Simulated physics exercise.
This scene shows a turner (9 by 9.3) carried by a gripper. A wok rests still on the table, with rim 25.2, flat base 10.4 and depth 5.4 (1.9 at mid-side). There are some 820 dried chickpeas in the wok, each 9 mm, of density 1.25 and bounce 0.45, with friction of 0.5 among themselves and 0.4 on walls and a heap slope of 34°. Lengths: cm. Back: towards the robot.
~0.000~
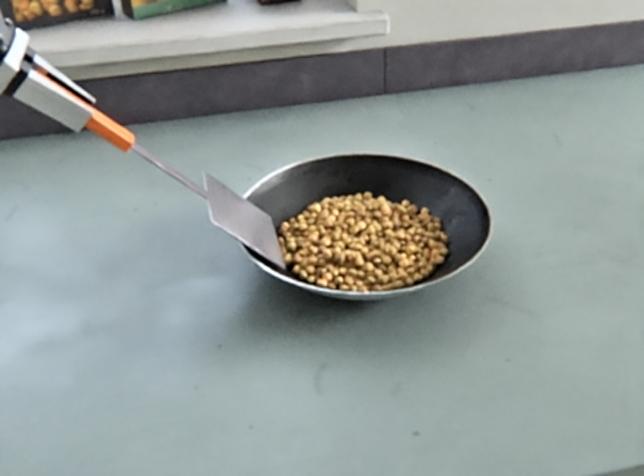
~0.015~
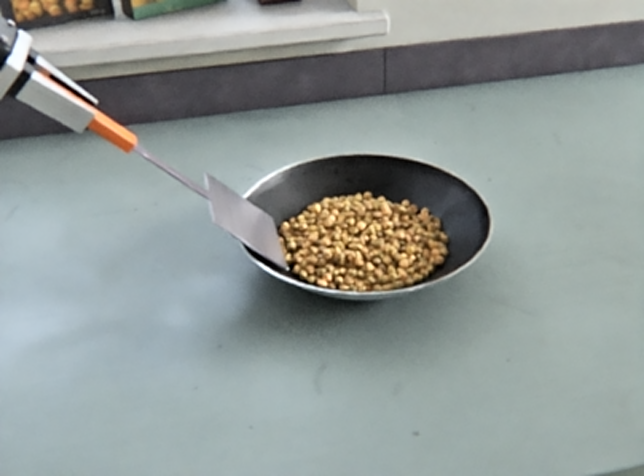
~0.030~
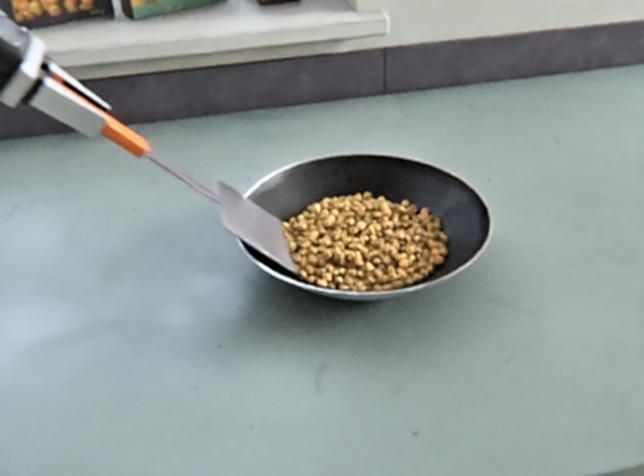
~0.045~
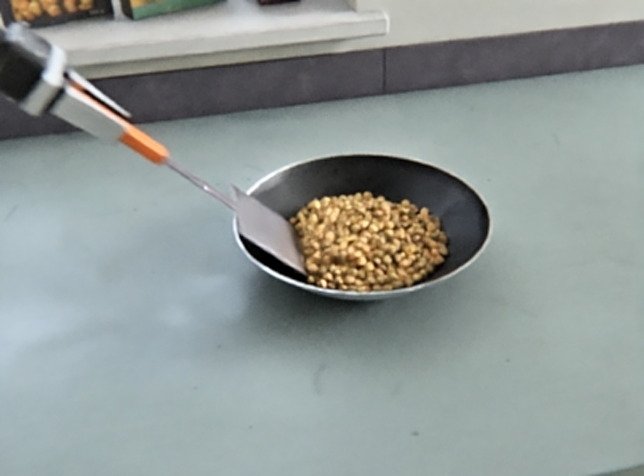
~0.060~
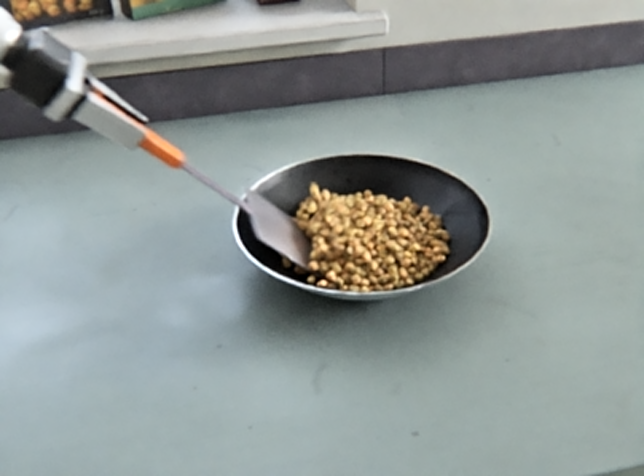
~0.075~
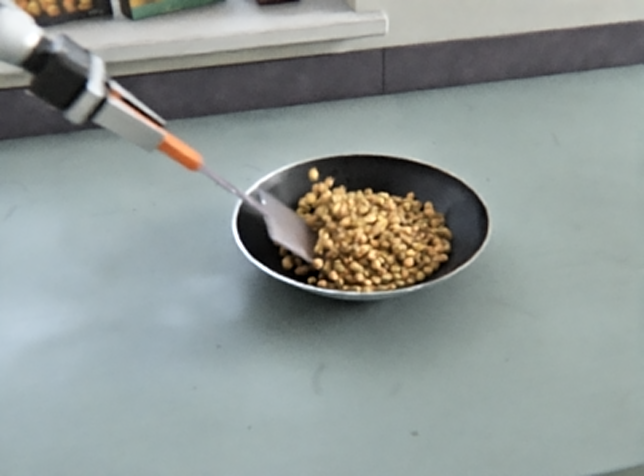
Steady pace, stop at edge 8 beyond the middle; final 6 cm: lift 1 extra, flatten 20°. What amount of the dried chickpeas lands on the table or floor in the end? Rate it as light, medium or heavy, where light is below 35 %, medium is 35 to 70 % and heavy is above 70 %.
Rating: Medium.
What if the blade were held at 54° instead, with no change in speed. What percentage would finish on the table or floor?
It would come to roughly 45 percent.
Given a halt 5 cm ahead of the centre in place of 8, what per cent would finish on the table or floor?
I'd expect close to 5 per cent then.
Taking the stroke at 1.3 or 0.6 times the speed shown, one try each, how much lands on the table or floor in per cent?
Try one about 50 %, try two about 20 %.
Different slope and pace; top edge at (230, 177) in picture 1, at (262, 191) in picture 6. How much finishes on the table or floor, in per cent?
Around 20 per cent finishes there.
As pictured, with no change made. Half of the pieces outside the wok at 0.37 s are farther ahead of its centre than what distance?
Around 20 centimetres ahead.
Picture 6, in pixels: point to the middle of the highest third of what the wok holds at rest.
Centre: Roughly (441, 225).
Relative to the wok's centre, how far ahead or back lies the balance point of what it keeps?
Ahead, by about 3.5 cm.
After 0.11 s, sloping 46°, highest piece 10 above the table; 819 in the wok, 1 on the blade or in flight.
After 0.15 s, sloping 39°, highest piece 13 above the table; 817 in the wok, 3 on the blade or in flight.
After 0.37 s, sloping 26°, highest piece 8 above the table; 471 in the wok, 266 on the table or floor, 83 on the blade or in flight.
After 1.42 s, sloping 26°, highest piece 6 above the table; 469 in the wok, 351 on the table or floor.
At rest, 469 in the wok, 351 on the table or floor. That is 43 % on the table or floor.
